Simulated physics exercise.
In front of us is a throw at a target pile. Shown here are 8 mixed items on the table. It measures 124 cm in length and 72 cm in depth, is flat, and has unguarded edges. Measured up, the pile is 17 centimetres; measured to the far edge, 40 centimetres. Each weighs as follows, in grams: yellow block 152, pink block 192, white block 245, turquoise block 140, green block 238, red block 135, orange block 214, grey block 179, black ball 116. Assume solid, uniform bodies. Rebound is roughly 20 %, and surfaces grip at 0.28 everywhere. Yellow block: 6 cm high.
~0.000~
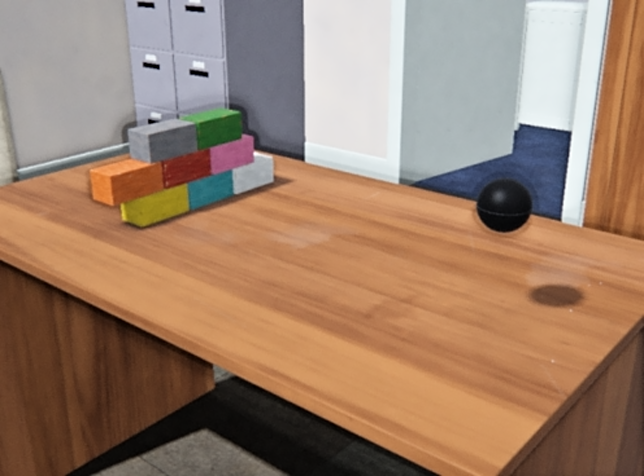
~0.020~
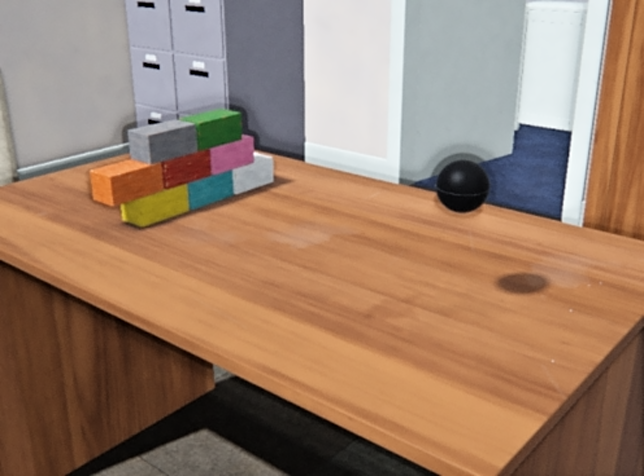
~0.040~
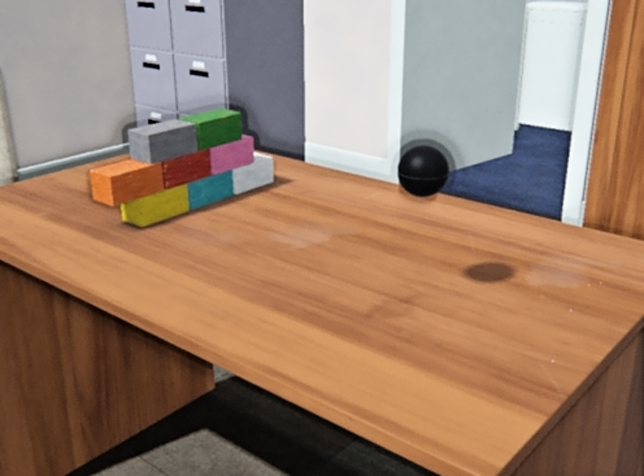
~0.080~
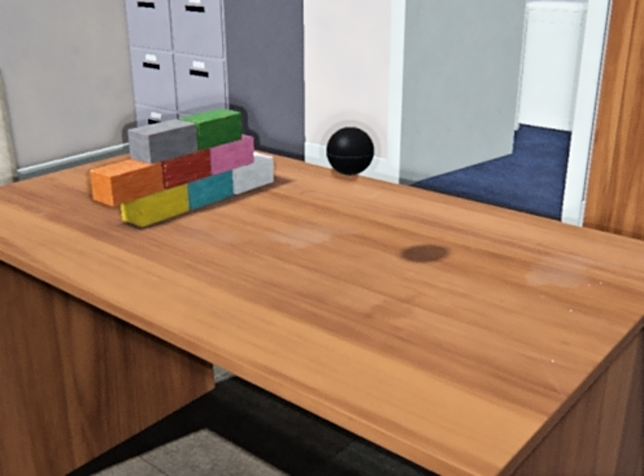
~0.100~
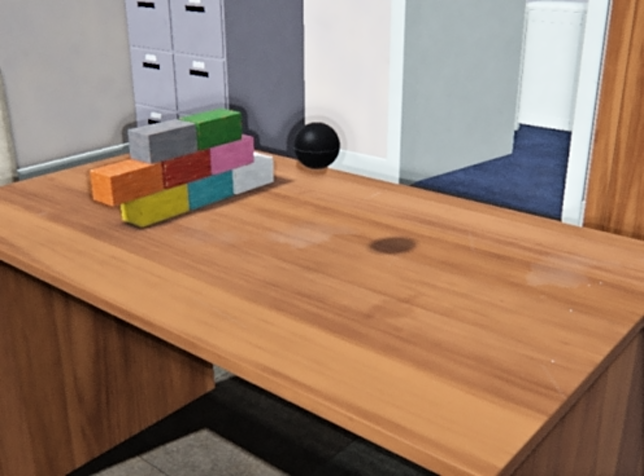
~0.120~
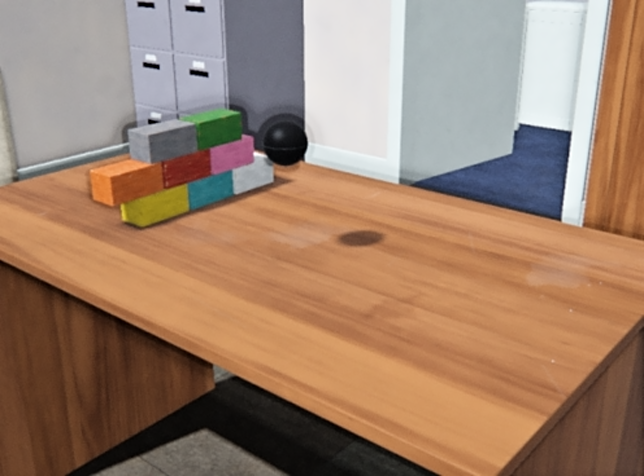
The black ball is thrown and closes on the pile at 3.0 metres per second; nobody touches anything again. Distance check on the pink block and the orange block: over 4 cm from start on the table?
In order: Pink block: Inside the limit; orange block: Outside the limit.
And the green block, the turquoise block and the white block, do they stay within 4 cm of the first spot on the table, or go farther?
Here is how it goes: The green block remains near its start; next, the turquoise block remains near its start; last, the white block remains near its start.
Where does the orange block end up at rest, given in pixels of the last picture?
Rest point: Near (58, 208).
After 0.22 s, black ball near (164, 163).
After 0.32 s, black ball near (152, 179); orange block leaning 16° near (102, 181); grey block leaning 7°.
After 0.42 s, black ball near (159, 187); orange block leaning 42° near (82, 197); grey block leaning 40°.
After 0.62 s, black ball near (174, 213); orange block on its side near (58, 208); grey block leaning 54°.
At rest (1.2 s), tipped over on the table, orange block; not toppled but over 4 cm from the start, grey block; the other 6 in place, give or take 4 cm. Seen from the same camera at the end, pink block near (225, 153), orange block near (58, 208).
